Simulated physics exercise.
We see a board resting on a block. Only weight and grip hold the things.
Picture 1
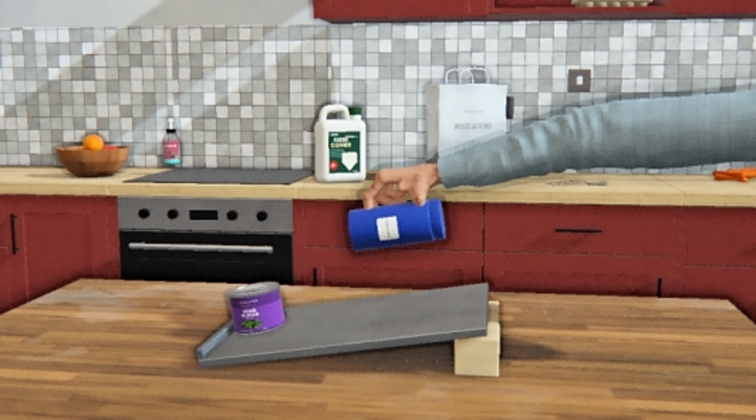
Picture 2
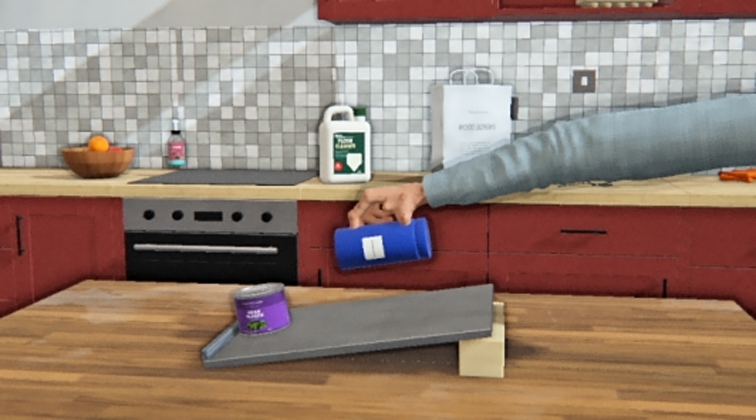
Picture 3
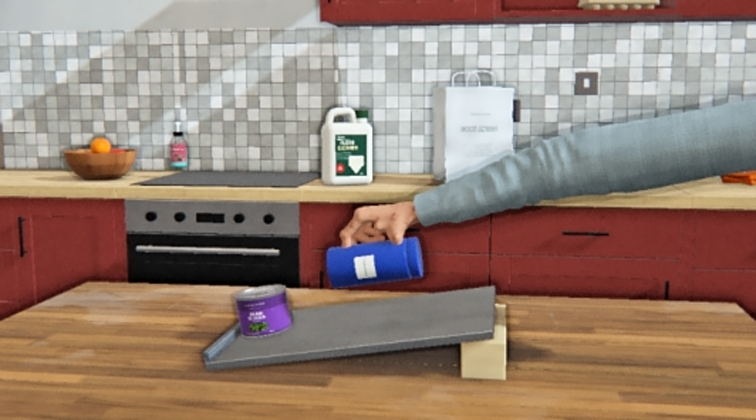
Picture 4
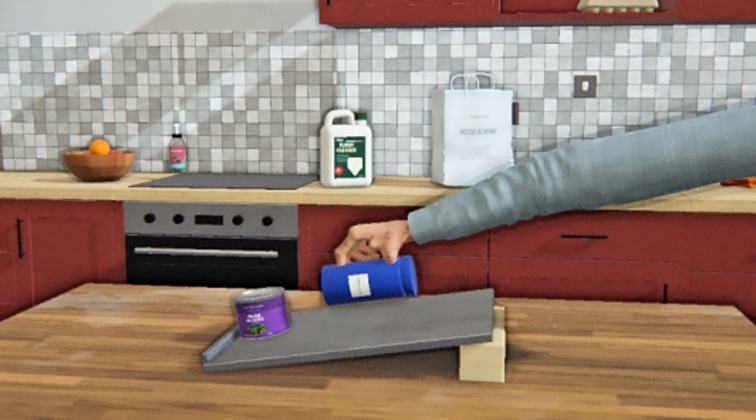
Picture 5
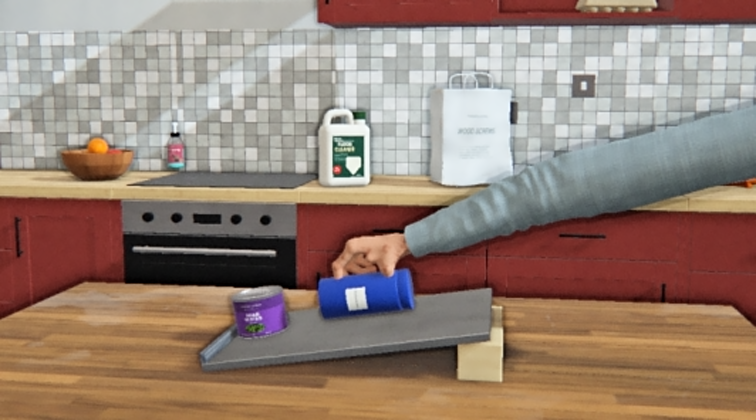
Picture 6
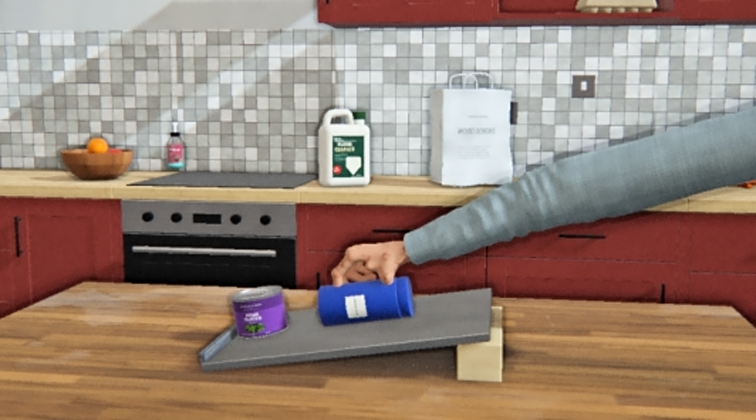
In a kitchen, a hand lowers a blue jar onto a sloping board beside a purple tub.
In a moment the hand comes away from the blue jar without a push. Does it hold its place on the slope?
In the end the blue jar remains at rest.
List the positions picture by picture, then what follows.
On its way; blue jar (397, 225); purple tub (257, 308), in the first picture.
On its way; blue jar (383, 244); purple tub (262, 310), in the second picture.
On its way; blue jar (375, 263); purple tub (263, 311), in the third picture.
On its way; blue jar (369, 281); purple tub (262, 313), in the fourth picture.
On its way; blue jar (367, 294); purple tub (260, 312), in the fifth picture.
In place under the hand; blue jar (366, 302); purple tub (260, 312), in the sixth picture.
Then, 0.30 s later than the last frame, all is still.
Then, 0.70 s later than the last frame, blue jar resting near (366, 302).
When it is over, both as before. End places, in pixels of the last picture, blue jar near (366, 302). The blue jar stays where it is put.
